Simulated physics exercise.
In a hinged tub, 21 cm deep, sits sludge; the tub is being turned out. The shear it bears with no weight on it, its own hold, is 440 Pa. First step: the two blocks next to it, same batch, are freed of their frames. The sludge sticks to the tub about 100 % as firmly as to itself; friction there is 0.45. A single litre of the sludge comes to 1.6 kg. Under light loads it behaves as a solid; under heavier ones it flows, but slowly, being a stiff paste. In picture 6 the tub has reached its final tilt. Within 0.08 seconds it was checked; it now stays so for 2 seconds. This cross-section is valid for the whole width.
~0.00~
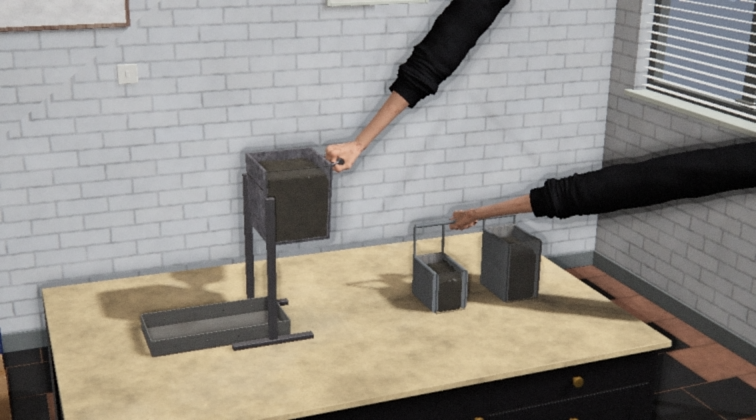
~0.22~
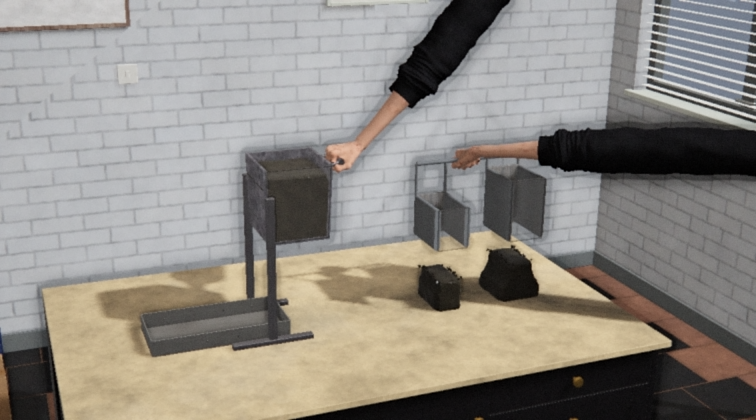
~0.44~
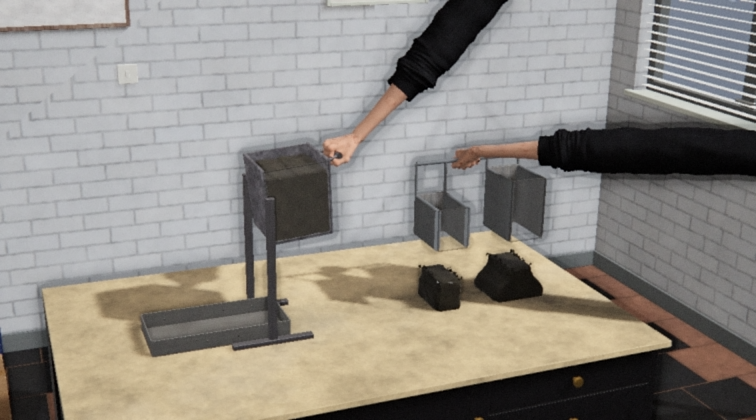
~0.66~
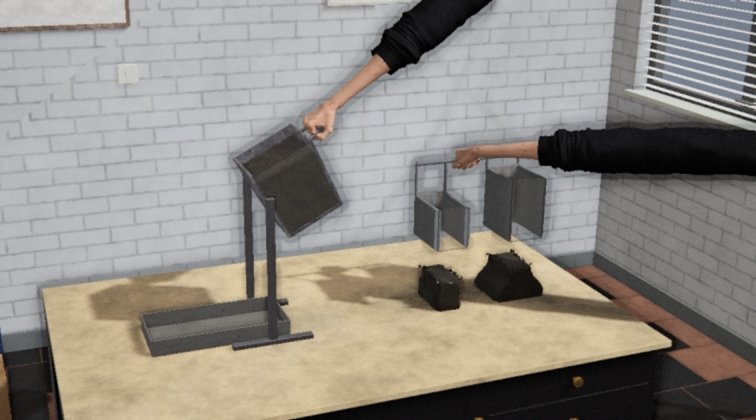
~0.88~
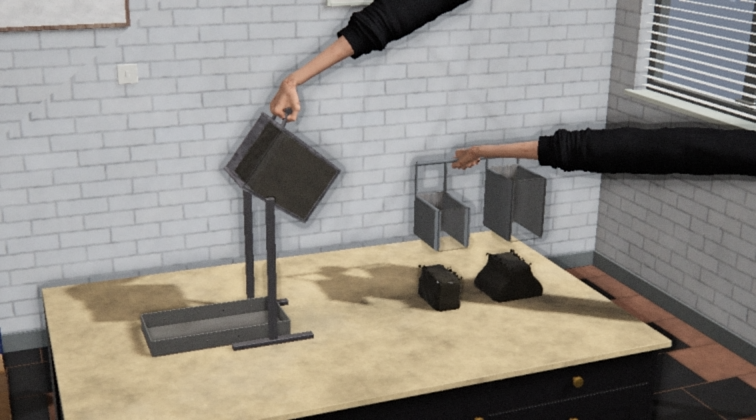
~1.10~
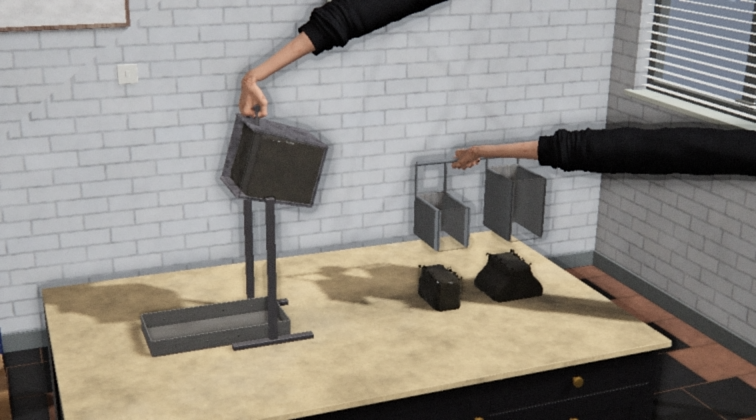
A black-sleeved arm on the right lifts two grey, open-ended moulds off dark blocks of sludge on a pale tabletop, seen from slightly above in a white-brick room. The blocks settle lower, the right one spreading more at its base. Another black-sleeved arm then swings a grey, sludge-filled tub up and leftward on its stand, above a shallow tray, the sludge staying inside while the camera remains still.
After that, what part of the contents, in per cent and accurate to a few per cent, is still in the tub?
The part still in the tub is near 100 out of 100.
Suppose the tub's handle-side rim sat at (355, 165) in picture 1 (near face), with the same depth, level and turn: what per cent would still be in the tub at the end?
I'd put it at close to 60 per cent.
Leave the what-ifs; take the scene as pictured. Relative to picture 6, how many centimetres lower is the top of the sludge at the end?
Roughly 1 cm.
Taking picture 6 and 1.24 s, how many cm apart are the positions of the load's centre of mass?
It has moved around 0 centimetres.
After 1.24 s, the tub is at 74 degrees and holds 100 %.
After 1.41 s, the tub is at 74 degrees and holds 100 %.
After 1.58 s, the tub is at 74 degrees and holds 100 %.
After 1.75 s, the tub is at 74 degrees and holds 100 %.
After 3.10 s, the tub is at 74 degrees and holds 100 %.
